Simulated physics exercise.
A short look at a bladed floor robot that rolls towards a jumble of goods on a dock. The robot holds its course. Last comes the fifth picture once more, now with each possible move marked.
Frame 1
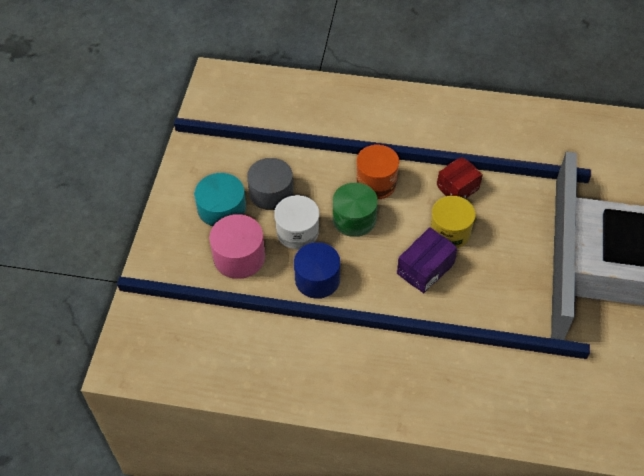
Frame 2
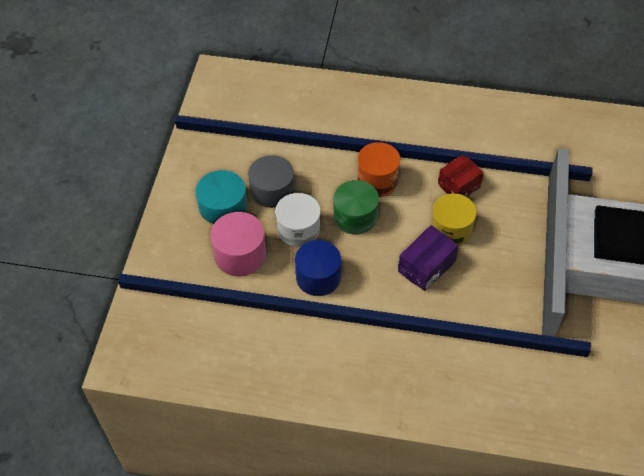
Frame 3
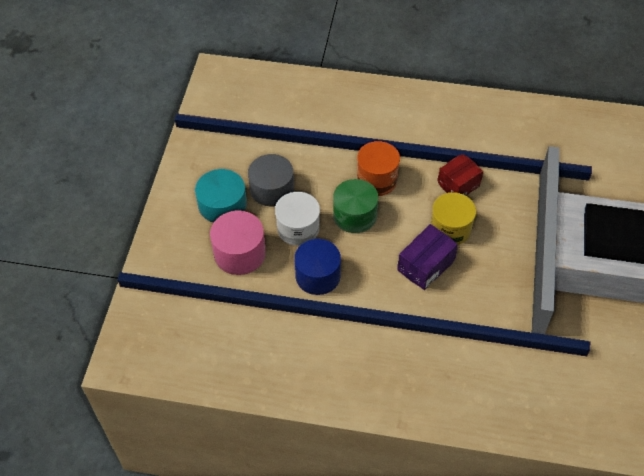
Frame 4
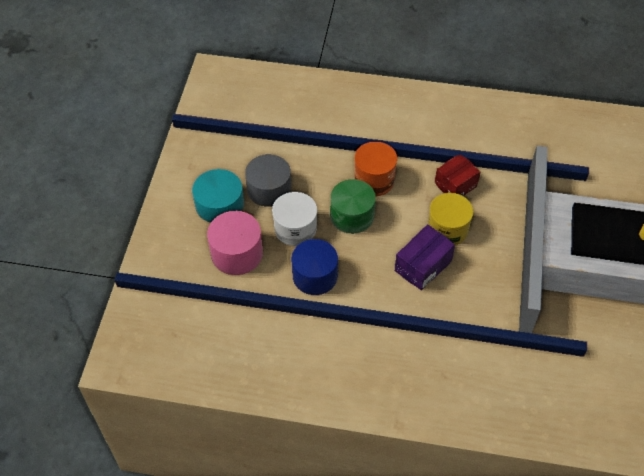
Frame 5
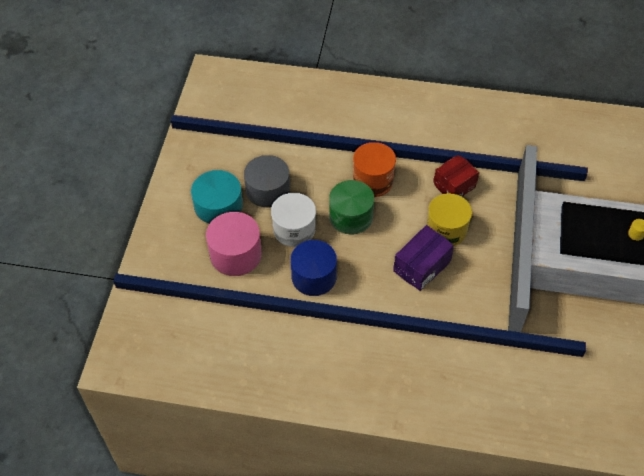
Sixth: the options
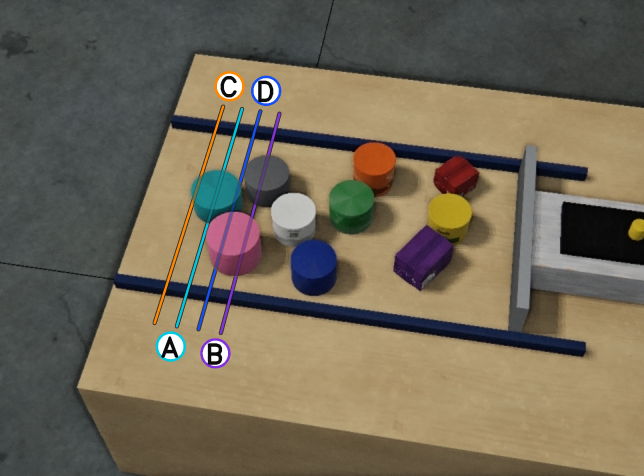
A bladed floor robot rolls slowly left towards a still jumble of colourful goods.
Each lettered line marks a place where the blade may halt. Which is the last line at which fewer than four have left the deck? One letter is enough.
A is the last line within the limit.
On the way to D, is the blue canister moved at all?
Yes.
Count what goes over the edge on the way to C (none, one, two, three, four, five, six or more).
In all, six or more.
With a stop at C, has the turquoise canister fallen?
Yes.
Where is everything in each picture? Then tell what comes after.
Red parcel (459, 180); yellow pail (452, 222); purple parcel (427, 260), in the first picture.
Robot (632, 235); grey canister (272, 181), in the second picture.
Robot (622, 233); green canister (355, 206), in the third picture.
Robot (609, 232); orange pail (375, 169), in the fourth picture.
Robot (598, 231); pink canister (235, 244); red parcel (456, 178); yellow pail (448, 220), in the fifth picture.
On the copy, A at (212, 208); B at (253, 214); C at (192, 206); D at (232, 211).
On A. First, robot (481, 215); red parcel (397, 175); orange pail (361, 169).
Then, robot (367, 200); turquoise canister (197, 199); grey canister (212, 156).
Finally, robot (278, 188); grey canister over the edge; turquoise canister over the edge; two fallen.
By contrast, B is within the limit but short; C drops six; D is within the limit but short.
